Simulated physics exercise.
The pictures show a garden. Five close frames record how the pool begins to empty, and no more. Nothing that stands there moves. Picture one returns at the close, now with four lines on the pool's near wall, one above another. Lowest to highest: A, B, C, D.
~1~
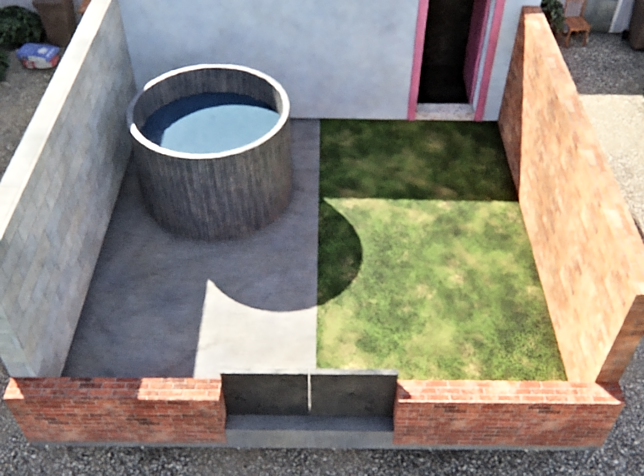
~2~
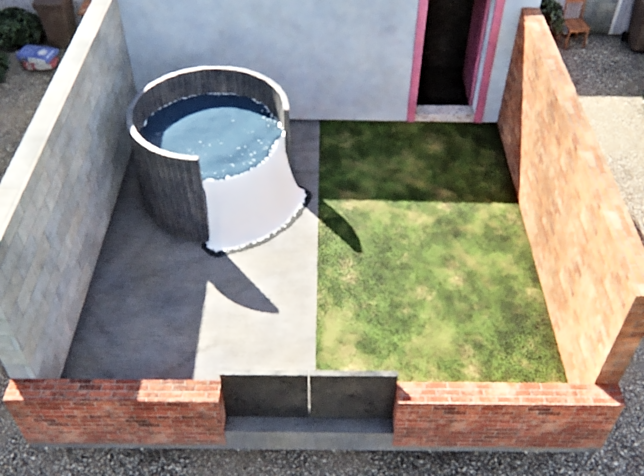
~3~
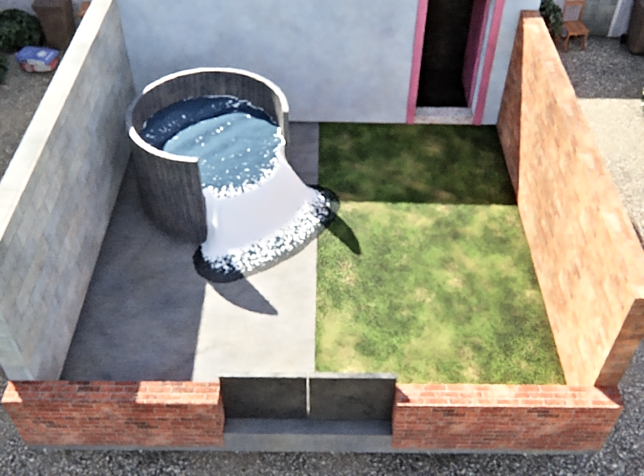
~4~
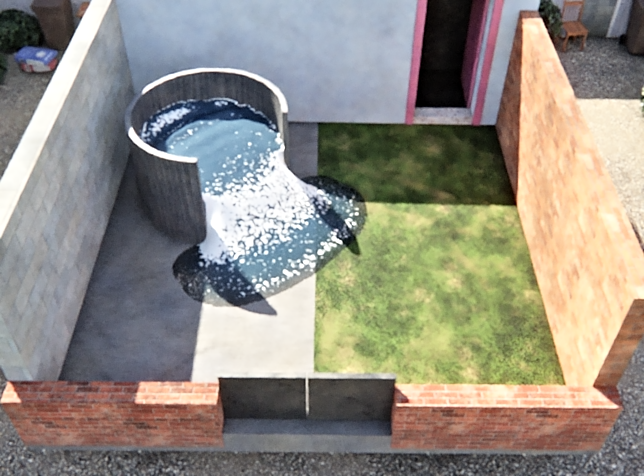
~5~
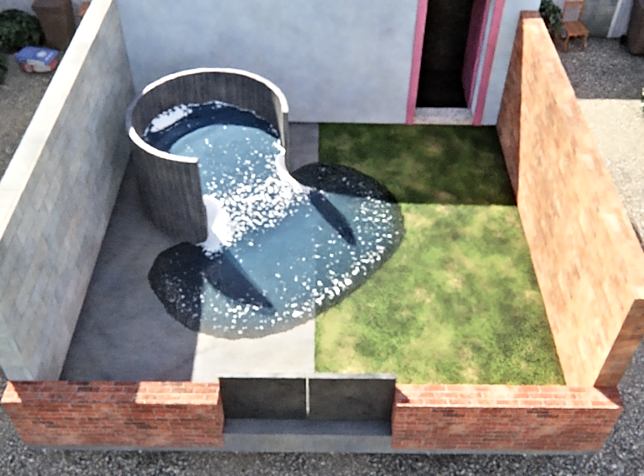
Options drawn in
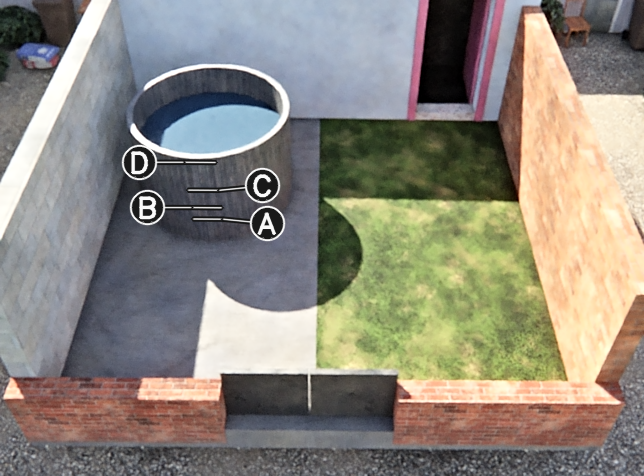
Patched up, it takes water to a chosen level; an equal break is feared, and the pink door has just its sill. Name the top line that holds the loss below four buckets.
C is the one.
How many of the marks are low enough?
Three of the four.
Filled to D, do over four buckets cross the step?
Yes, it does.
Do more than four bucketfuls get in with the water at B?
No, not at all.
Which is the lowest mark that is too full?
D.
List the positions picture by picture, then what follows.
The first frame shows water in the pool at rest, its middle at (212, 132); foot of the pink doorway at (444, 120); shut gate at (309, 377).
The second frame shows front seen at (298, 188), 2 % of the ground wet.
The third frame shows front seen at (328, 194), 5 % of the ground wet.
The fourth frame shows front seen at (358, 201), 11 % of the ground wet.
The fifth frame shows front seen at (395, 211), 21 % of the ground wet.
On the marked copy, A at (208, 219); B at (206, 207); C at (203, 190); D at (199, 162); from the bottom up A, B, C, D.
Choosing A, nothing gets over.
Choosing B, nothing gets over.
Choosing C, a bucket or two gets in.
Choosing D, about 9 bucketfuls get in.
